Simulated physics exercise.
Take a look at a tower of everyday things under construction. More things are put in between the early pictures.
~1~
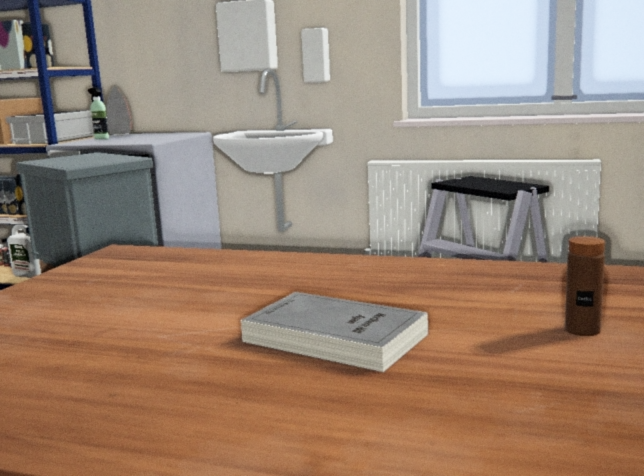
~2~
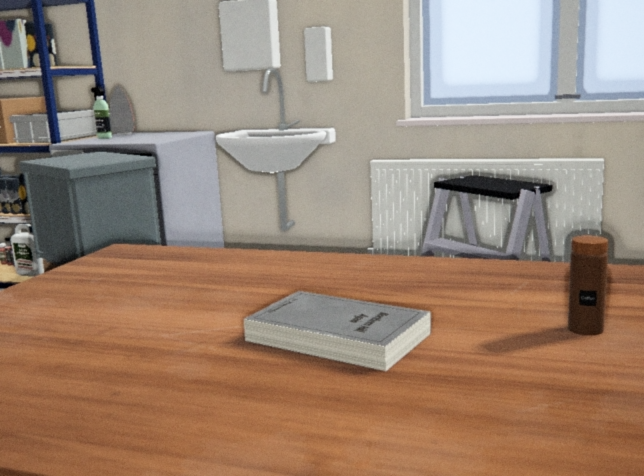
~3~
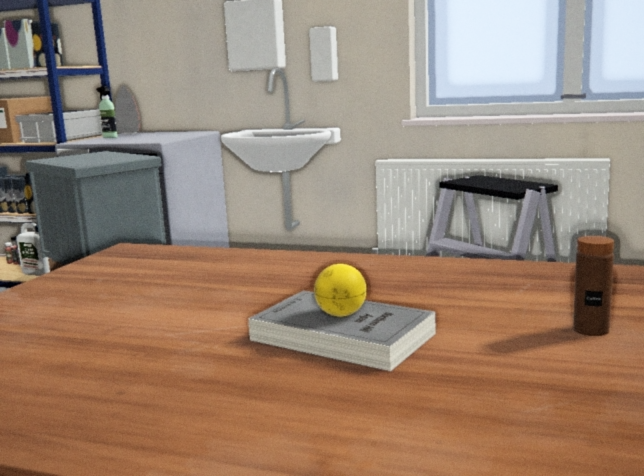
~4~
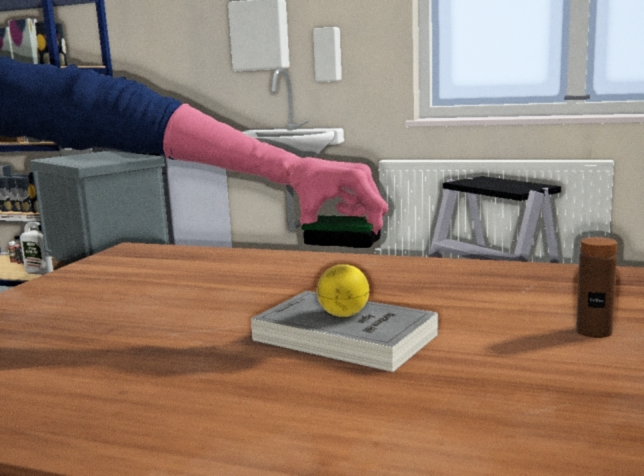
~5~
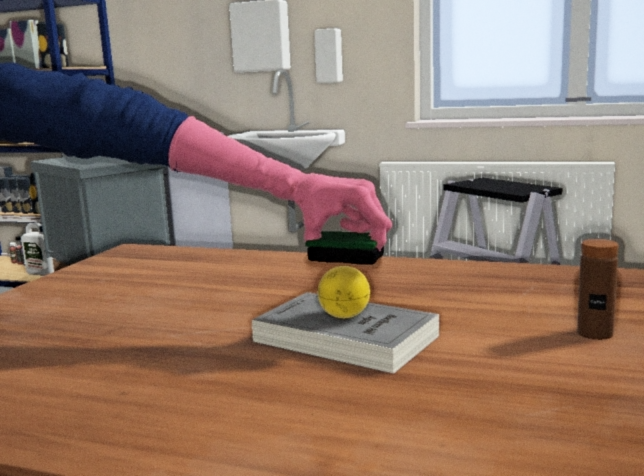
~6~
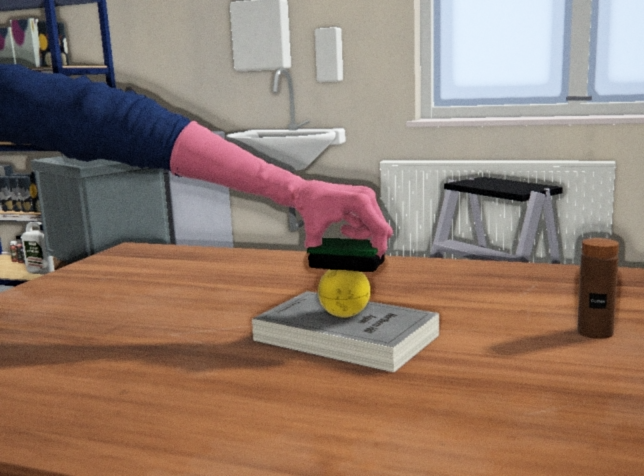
We see a grey book and a brown shaker on a wooden table; a yellow ball appears on the book, then a gloved hand reaches in from the left and lowers a black sponge onto the ball, still holding it.
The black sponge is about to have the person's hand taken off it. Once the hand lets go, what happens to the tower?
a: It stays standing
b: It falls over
Option b: It falls over.
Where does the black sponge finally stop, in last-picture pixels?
Close to pixel (406, 287).
Then, 0.50 s on from there, black sponge now fallen.
Then, 1.30 s on from there, nothing new.
In the end, fallen, black sponge; the other 3 unmoved. At the end, from the last picture's camera, black sponge near (406, 287). The pile gives way.
